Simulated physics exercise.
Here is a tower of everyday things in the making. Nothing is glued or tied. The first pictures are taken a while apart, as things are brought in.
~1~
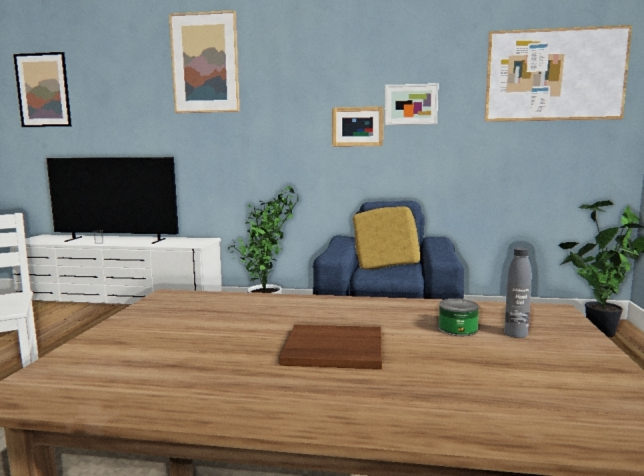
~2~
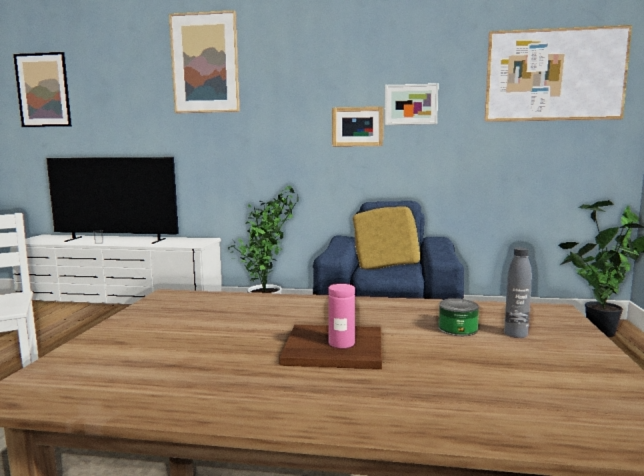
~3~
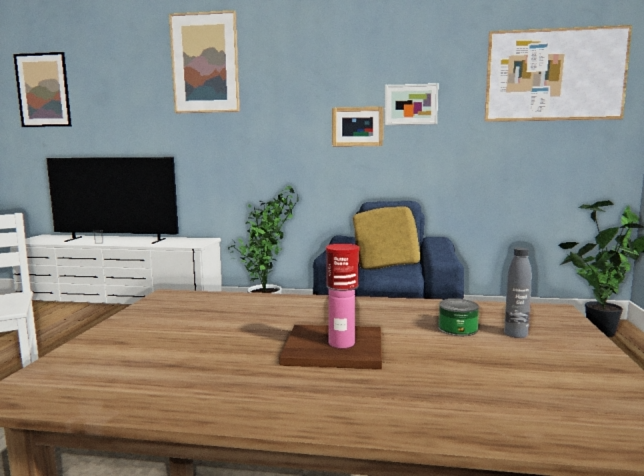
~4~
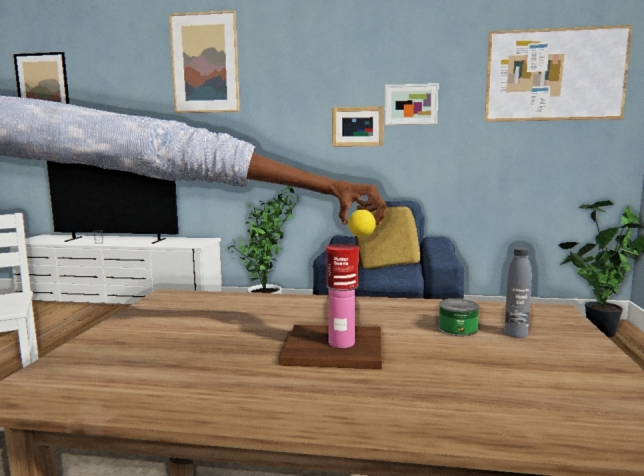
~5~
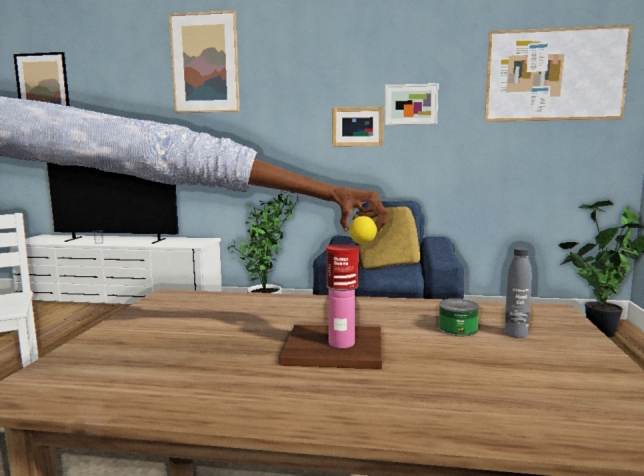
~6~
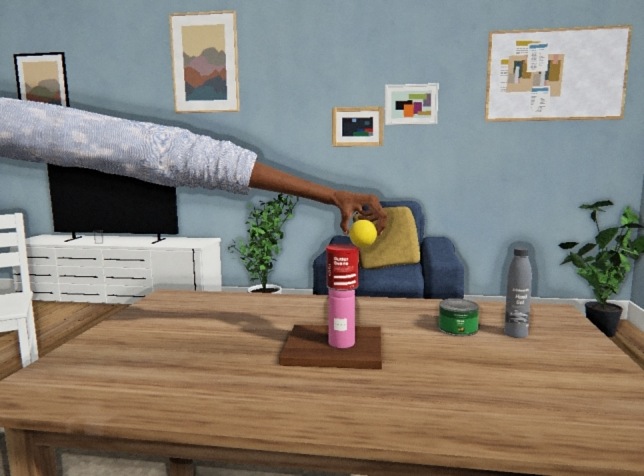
In a blue-walled living room, a brown board lies on a wooden table near a green tub and a grey bottle. A pink jar appears on the board, then a red container on top of it. An arm reaches in from the left, holding a yellow lemon above the stack and lowering it slightly.
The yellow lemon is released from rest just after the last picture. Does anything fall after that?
As it turns out, it loses its balance.
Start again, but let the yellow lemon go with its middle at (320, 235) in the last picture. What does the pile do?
Then it loses its balance.
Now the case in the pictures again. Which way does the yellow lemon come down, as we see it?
To the right.
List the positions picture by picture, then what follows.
The last thing is not in view yet, in the first picture.
The last thing is not in view yet, in the second picture.
The last thing is not in view yet; grey bottle (519, 292), in the third picture.
Still above its spot; yellow lemon (362, 223); green tub (458, 317), in the fourth picture.
Still above its spot; yellow lemon (363, 230); brown board (334, 345), in the fifth picture.
Set down, still held; yellow lemon (363, 233); pink jar (342, 315), in the sixth picture.
Then, 0.40 s past the last view, yellow lemon now fallen.
Then, 0.60 s past the last view, things are still on the move.
Then, 1.40 s past the last view, nothing new.
Finally, fallen, yellow lemon; the other 5 still in place. Final places as the last picture's camera would see them, yellow lemon near (475, 344). The pile comes apart.
